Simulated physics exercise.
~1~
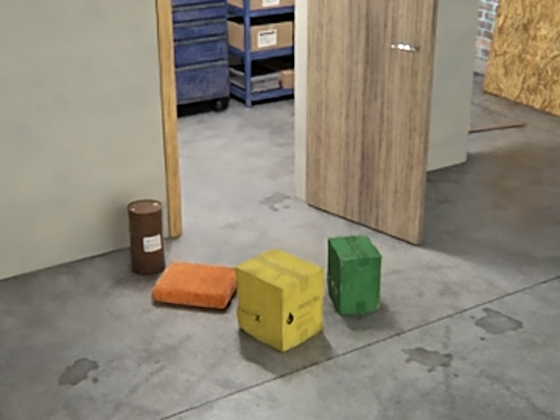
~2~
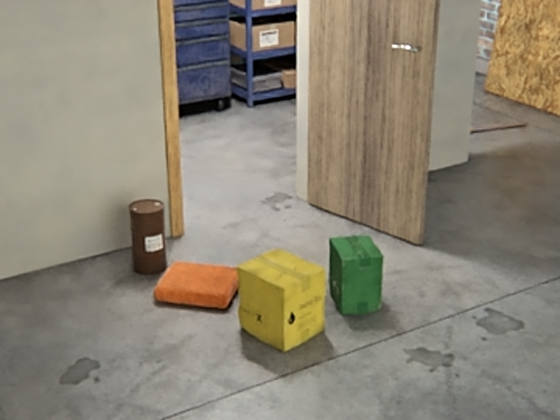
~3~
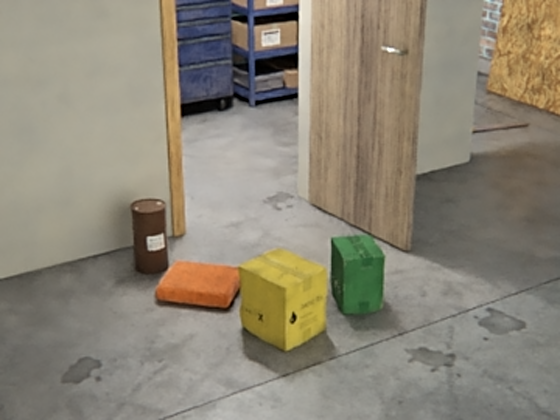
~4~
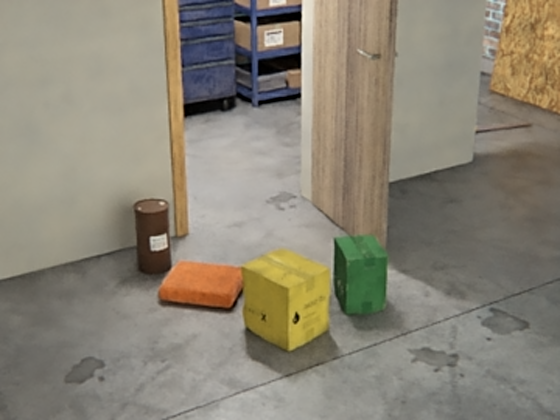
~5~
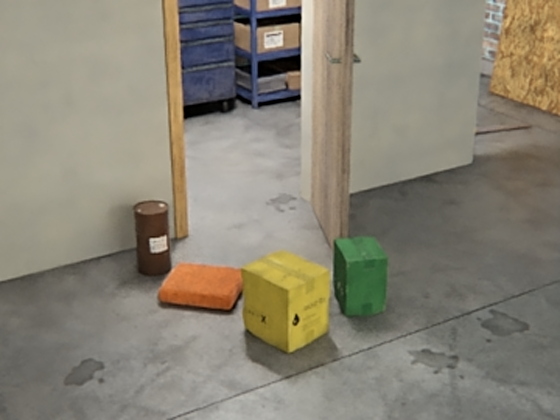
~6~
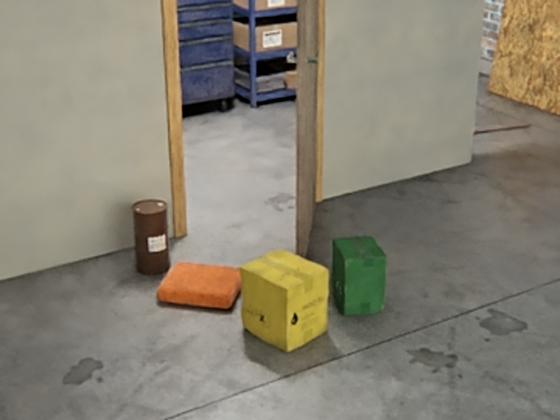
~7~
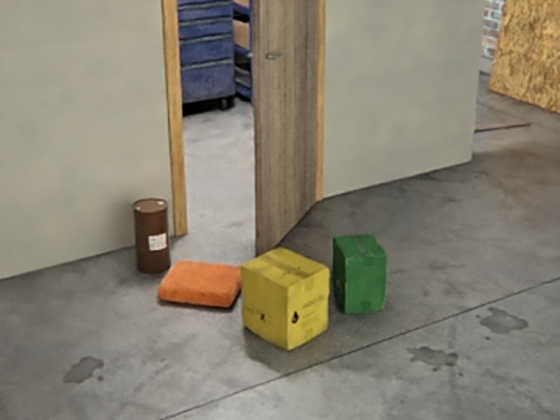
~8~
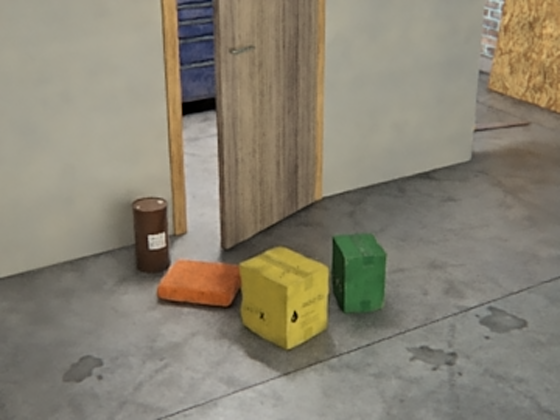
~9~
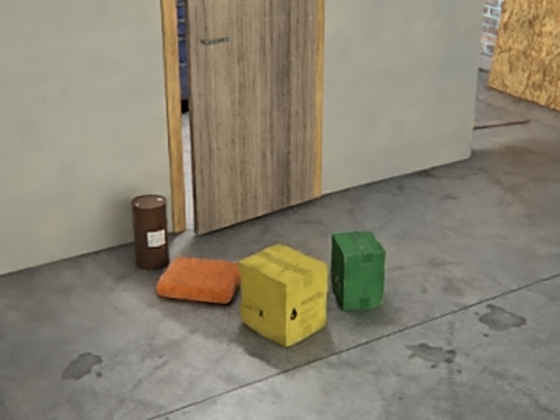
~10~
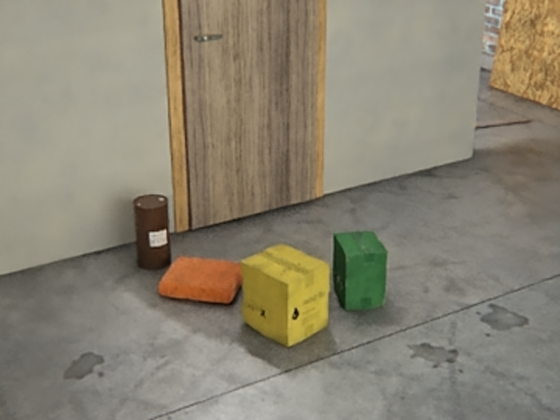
In this clip, a wooden door standing wide open in a grey wall swings steadily leftward until it closes in its frame, hiding the blue shelving behind it, while a brown canister, orange cushion, yellow box and green box stay in place on the concrete floor.
